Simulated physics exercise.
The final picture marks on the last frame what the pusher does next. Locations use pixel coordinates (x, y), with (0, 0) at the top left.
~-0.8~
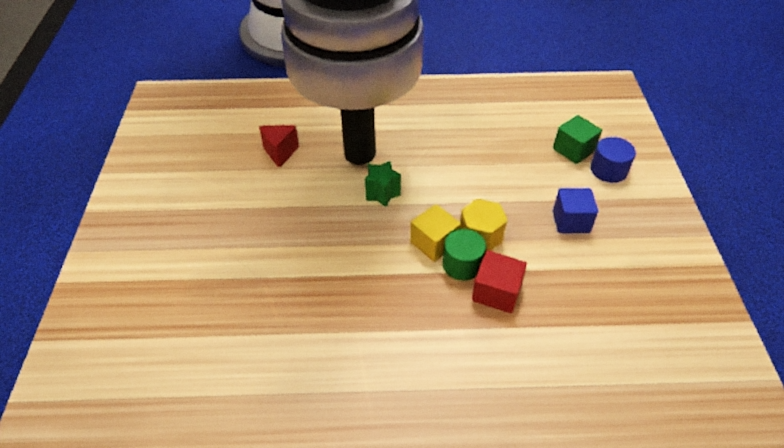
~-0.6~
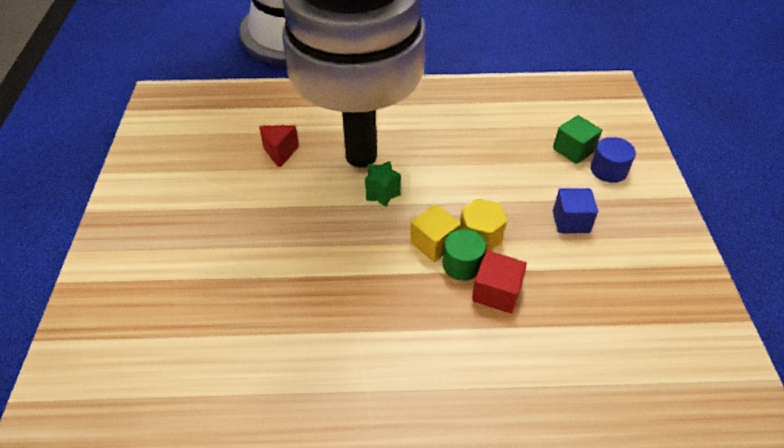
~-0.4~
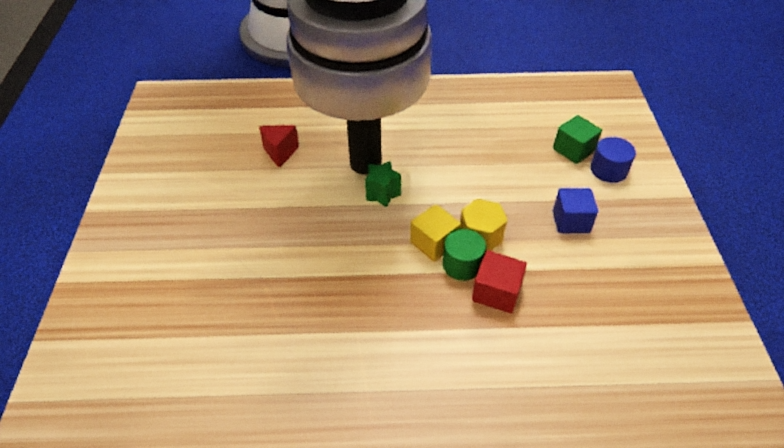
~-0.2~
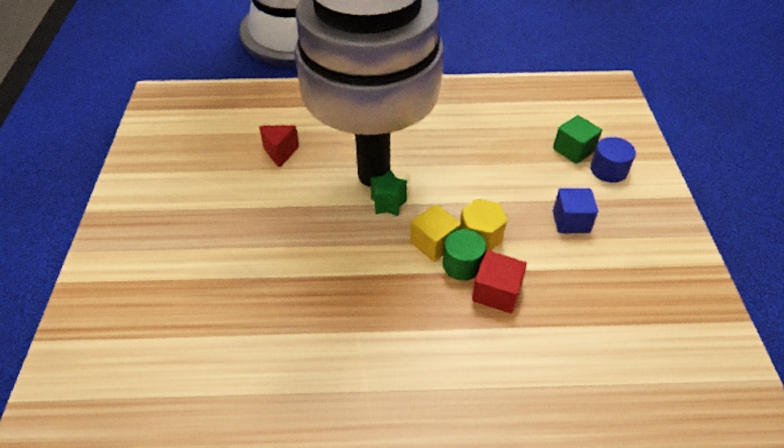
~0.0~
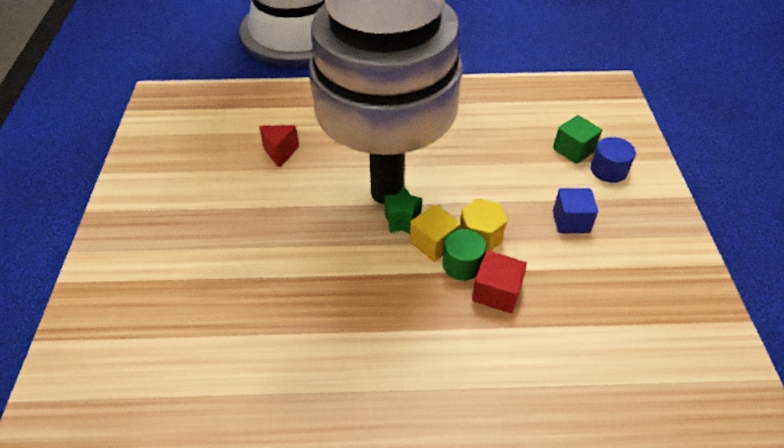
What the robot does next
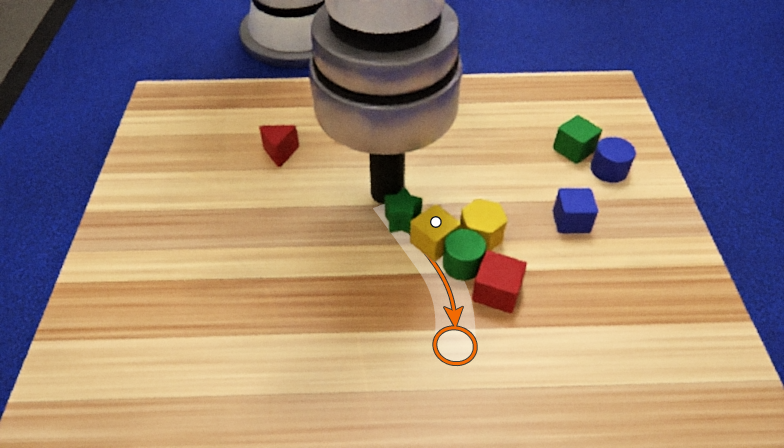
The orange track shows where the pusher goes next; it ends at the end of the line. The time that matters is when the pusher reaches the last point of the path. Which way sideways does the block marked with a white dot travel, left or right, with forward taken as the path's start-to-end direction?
It heads left.
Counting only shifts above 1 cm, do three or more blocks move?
I'd say yes.
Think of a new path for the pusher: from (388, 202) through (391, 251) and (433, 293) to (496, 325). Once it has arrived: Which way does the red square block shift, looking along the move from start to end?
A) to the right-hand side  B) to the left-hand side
Choice B: To the left-hand side.
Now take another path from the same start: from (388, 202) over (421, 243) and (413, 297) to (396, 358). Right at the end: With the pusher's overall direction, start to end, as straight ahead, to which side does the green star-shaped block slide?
Left-hand side.
Path on the board, from (388, 202) through (418, 242) and (448, 288) to (455, 345); the dot is on the yellow square block.
On the path given first. One third of the way, pusher at (419, 233); green star-shaped block at (431, 246); yellow square block at (465, 262), turned 20° anticlockwise; green circle at (506, 271); red square block at (545, 294), turned 25° clockwise.
Two thirds of the way, pusher at (449, 279); green star-shaped block at (455, 297), turned 25° clockwise; yellow square block at (497, 293), turned 50° anticlockwise; green circle at (539, 291); red square block at (583, 310), turned 15° clockwise.
At the end, pusher at (456, 337); green star-shaped block at (461, 361), turned 30° clockwise; yellow square block at (498, 294), turned 55° anticlockwise; green circle at (540, 291); red square block at (584, 310), turned 15° clockwise.
